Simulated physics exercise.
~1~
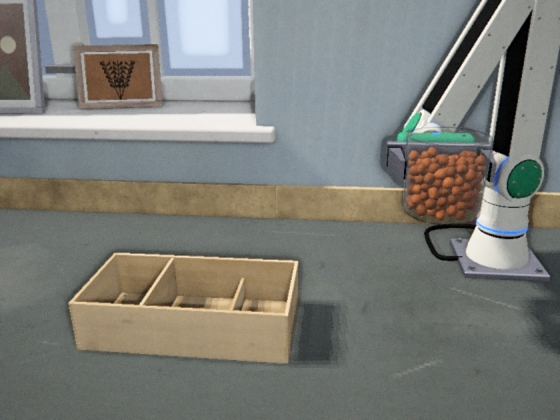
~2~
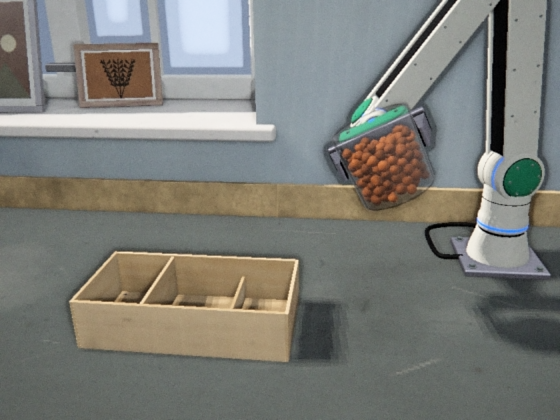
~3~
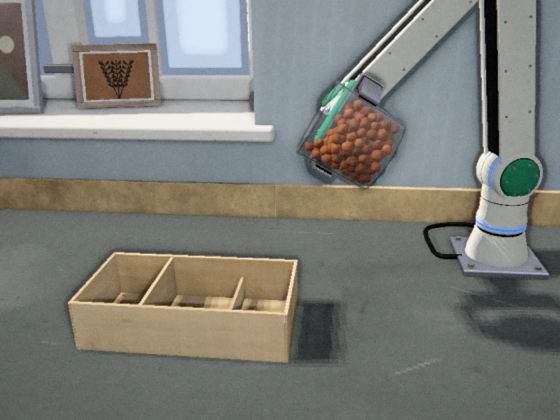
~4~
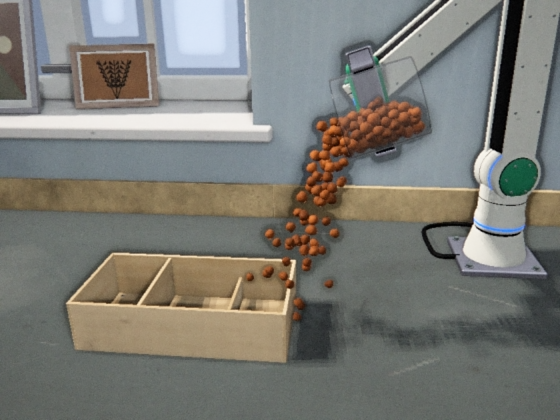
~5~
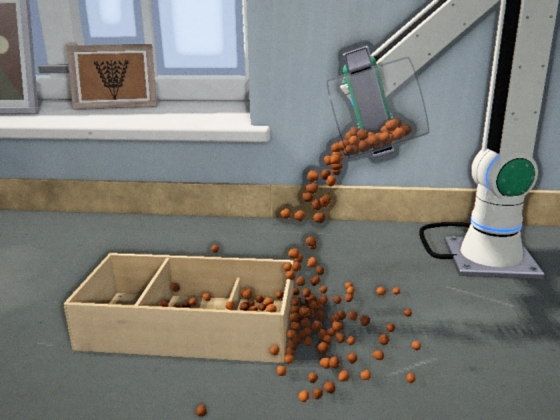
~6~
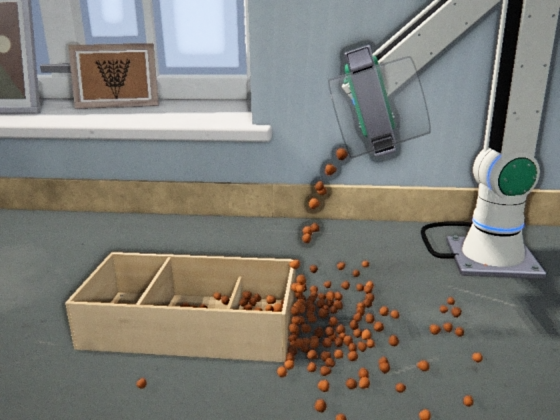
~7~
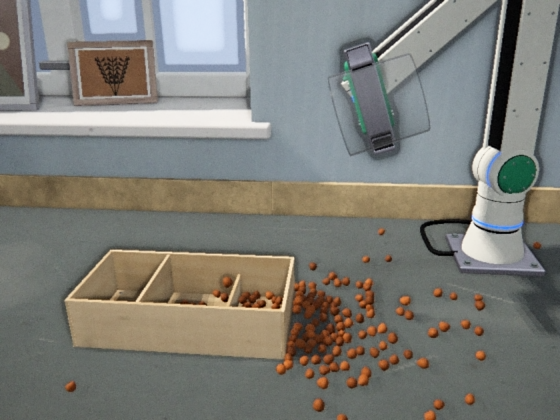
Robot arm tipping a clear tumbler of hazelnuts beside a divided wooden box, most scattering across the table, some landing inside.
